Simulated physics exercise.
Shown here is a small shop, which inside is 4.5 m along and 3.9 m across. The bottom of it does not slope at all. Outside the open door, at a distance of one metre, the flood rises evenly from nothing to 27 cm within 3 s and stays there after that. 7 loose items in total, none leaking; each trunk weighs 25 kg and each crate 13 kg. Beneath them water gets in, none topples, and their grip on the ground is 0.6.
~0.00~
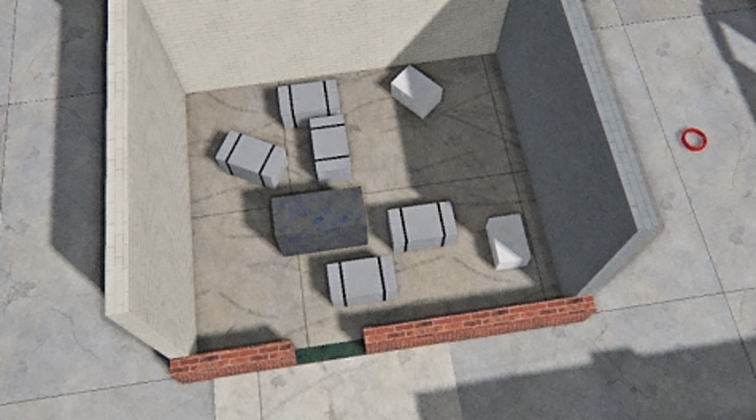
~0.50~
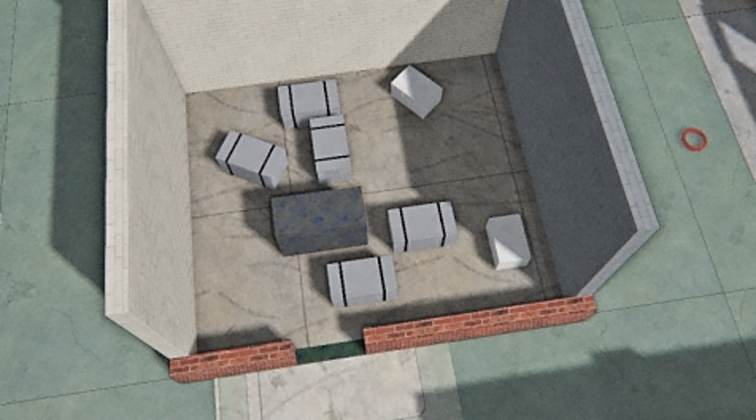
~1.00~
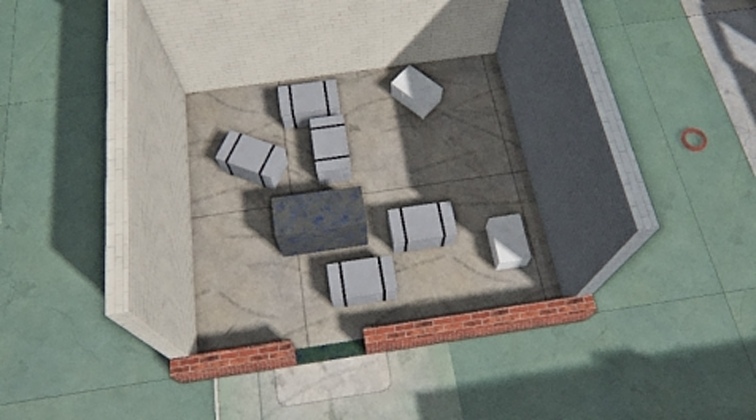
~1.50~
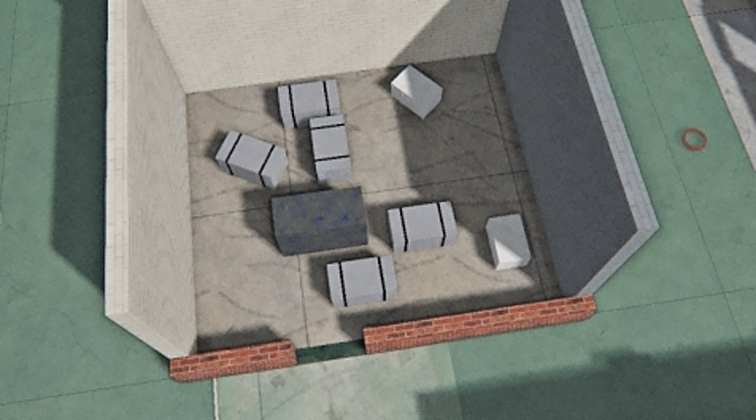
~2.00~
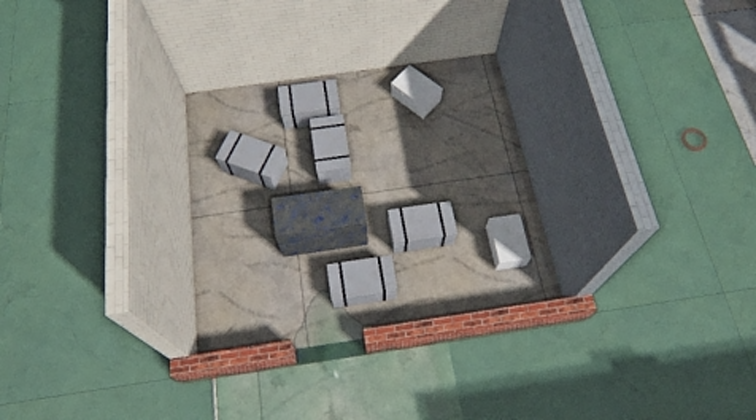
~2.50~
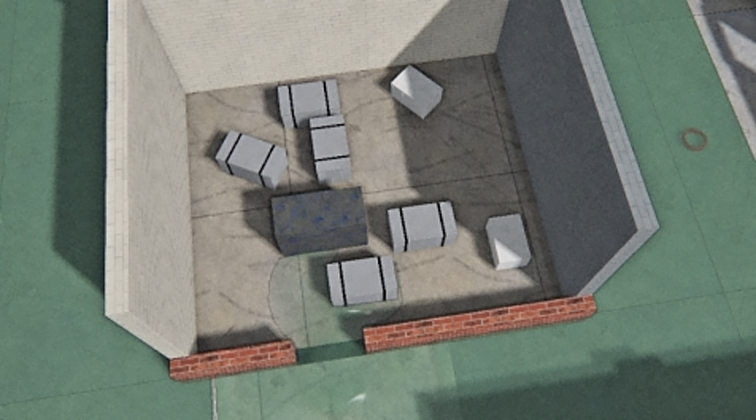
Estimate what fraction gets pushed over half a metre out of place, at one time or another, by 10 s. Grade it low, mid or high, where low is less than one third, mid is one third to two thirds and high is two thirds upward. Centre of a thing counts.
Grade: Mid.
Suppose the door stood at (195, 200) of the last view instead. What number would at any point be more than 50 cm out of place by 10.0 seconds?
Then it comes to 5.
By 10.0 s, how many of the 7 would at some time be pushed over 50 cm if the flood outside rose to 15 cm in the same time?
I count 1 of them in that case.
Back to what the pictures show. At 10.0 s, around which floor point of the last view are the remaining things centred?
Centre of the remaining things: Roughly (389, 163).
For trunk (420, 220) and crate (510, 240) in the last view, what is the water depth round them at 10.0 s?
Some 7 cm at the first, some 6 cm at the second.
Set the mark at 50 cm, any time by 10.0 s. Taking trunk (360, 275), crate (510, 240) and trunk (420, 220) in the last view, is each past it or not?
So that's beyond it for the first, beyond it for the second and beyond it for the last.
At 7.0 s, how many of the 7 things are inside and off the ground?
Tally: 2 of them.
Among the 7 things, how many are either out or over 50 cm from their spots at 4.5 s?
Answer: 1.
After 3.5 s 0 of 7 are over 50 cm from their spots; 0 afloat.
After 4.5 s 1 of 7 are over 50 cm from their spots; 0 afloat.
After 7.0 s 1 of 7 are over 50 cm from their spots; 2 afloat.
After 10.0 s 3 of 7 are over 50 cm from their spots, and 3 have been at some point; 3 afloat.
